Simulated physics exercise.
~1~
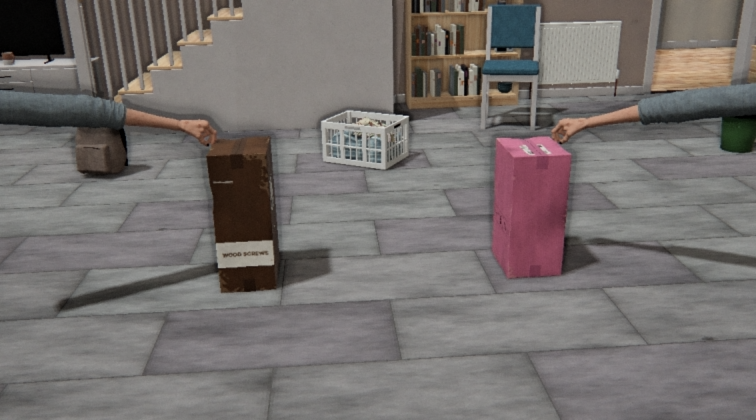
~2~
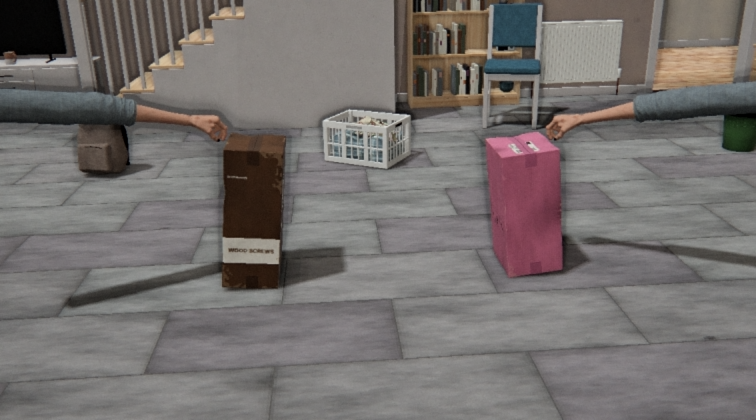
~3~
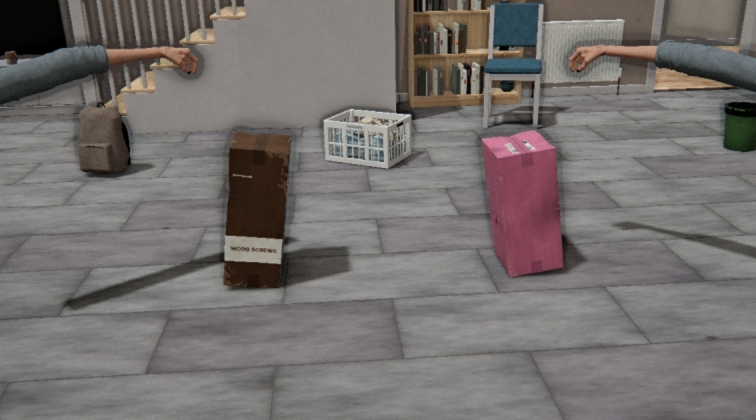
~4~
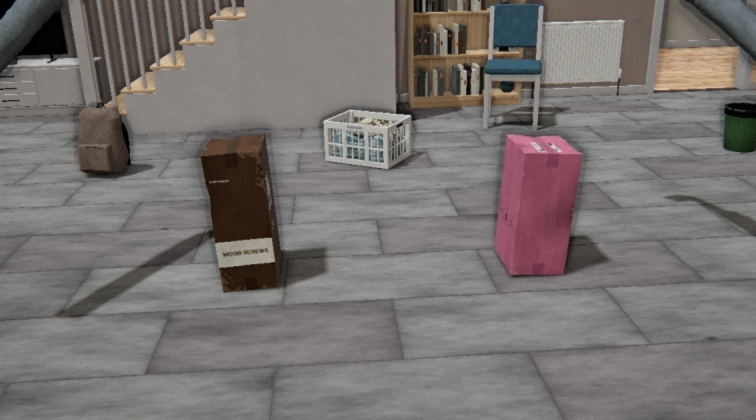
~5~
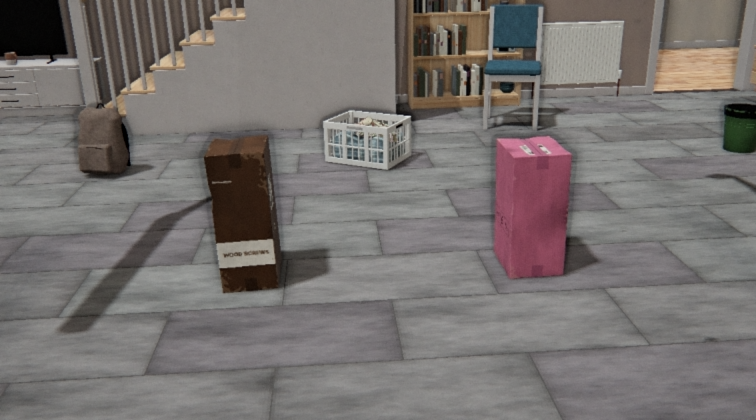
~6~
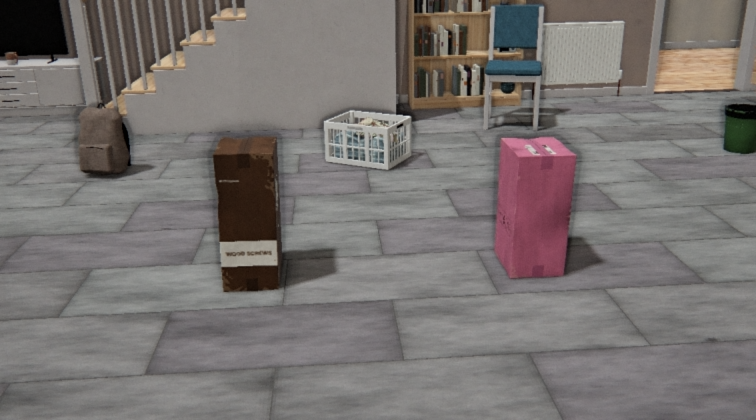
A living area with a grey tiled floor is seen from the front and slightly above, in a gently swaying view. A tall brown parcel with a white label stands on the left and a tall pink parcel on the right, with a white crate, staircase, bookshelf and blue chair behind. Two hands, reaching in from either side, push at the tops, tipping the brown one right and the pink one left. The hands let go and withdraw while both lean inward. Both parcels then rock back outward, sway slightly and settle upright on their bases.
